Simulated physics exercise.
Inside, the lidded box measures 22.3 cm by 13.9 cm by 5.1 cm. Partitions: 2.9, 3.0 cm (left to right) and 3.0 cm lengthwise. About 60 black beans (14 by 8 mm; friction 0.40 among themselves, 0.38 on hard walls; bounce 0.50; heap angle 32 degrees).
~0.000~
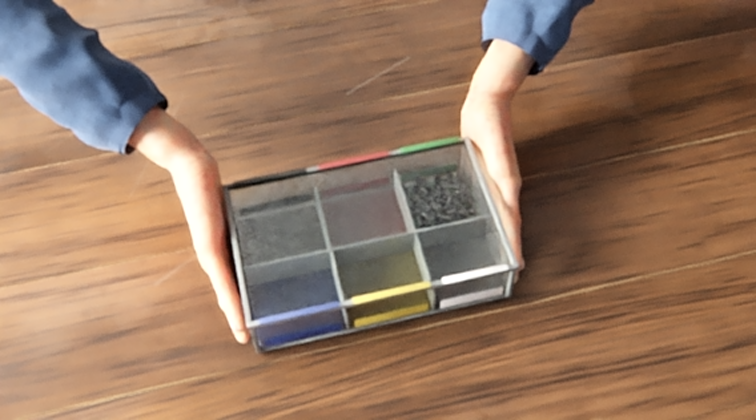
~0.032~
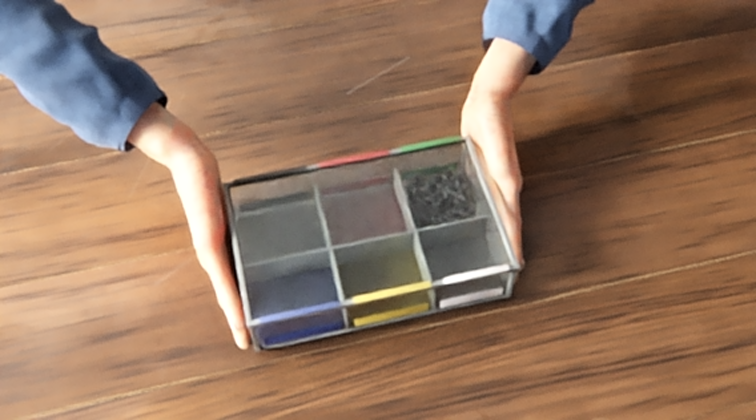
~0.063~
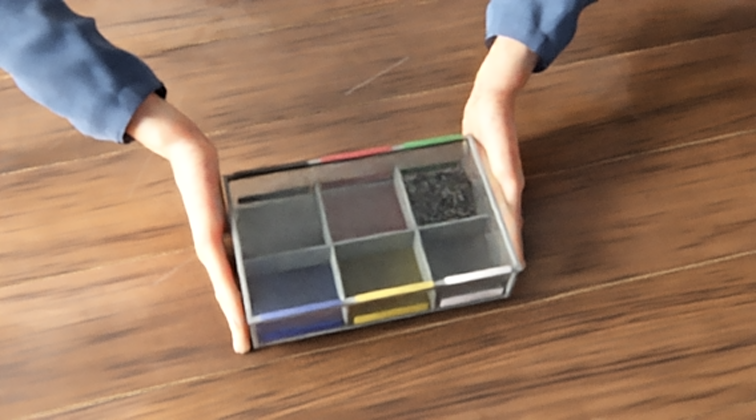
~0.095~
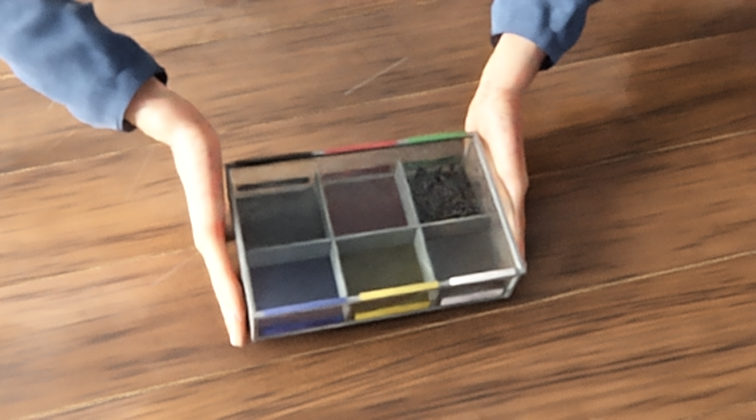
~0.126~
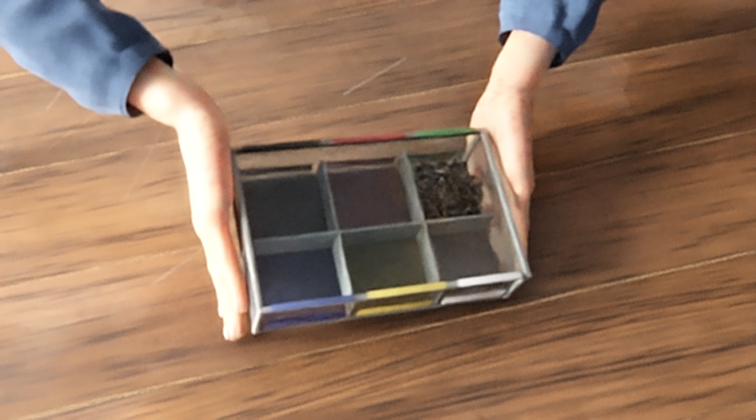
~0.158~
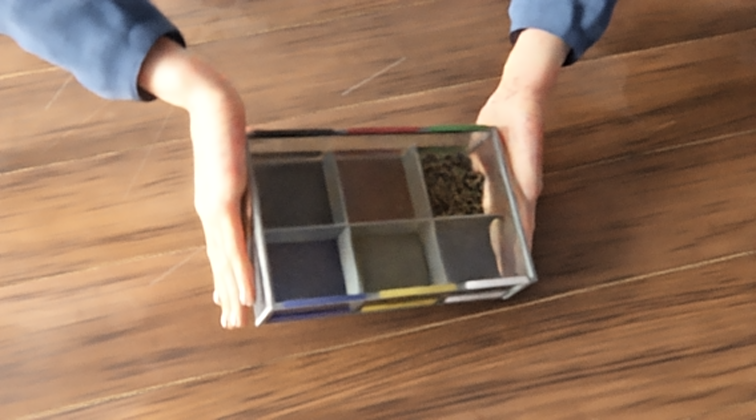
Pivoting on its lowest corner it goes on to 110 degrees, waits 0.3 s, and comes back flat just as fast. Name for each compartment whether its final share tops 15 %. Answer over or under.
Red under, blue under, green over, yellow under, white over, black under.
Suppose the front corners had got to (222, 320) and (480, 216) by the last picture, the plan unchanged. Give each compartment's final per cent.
Red 5, blue 0, green 5, yellow 0, white 0, black 90.
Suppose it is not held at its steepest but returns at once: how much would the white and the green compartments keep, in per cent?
In that case white 40; green 60.
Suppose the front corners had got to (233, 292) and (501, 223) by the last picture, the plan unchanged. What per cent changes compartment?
In that case some 20 per cent.
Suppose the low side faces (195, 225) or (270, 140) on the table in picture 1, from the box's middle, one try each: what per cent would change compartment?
About 100 and 35 per cent.
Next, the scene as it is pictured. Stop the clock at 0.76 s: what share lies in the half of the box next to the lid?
Some 80 per cent.
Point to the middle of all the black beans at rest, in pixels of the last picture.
At about (464, 231).
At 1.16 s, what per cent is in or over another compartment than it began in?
Roughly 45 per cent.
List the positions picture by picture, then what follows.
Box tilt 0 degrees, front corners at (252, 323) and (513, 265); green 100 %, in the first picture.
Box tilt 1 degrees, front corners at (252, 322) and (514, 266), in the second picture.
Box tilt 4 degrees, front corners at (253, 319) and (516, 267), lowest corner right front, in the third picture.
Box tilt 9 degrees, front corners at (256, 314) and (519, 270), lowest corner right front, in the fourth picture.
Box tilt 15 degrees, front corners at (263, 308) and (525, 273), lowest corner right front, in the fifth picture.
Box tilt 23 degrees, front corners at (274, 304) and (531, 278), lowest corner right front; green 100 %. Its pace works out near 230 degrees a second, in the sixth picture.
Then, at 0.76 s, tilt 110 degrees; green 75 %, white 25 %.
Then, at 1.16 s, tilt 62 degrees; green 55 %, white 45 %.
Then, at 1.64 s, tilt 0 degrees; green 50 %, white 50 %.
By 2.0 s all is still; red 0 %, blue 0 %, green 50 %, yellow 0 %, white 50 %, black 0 %.
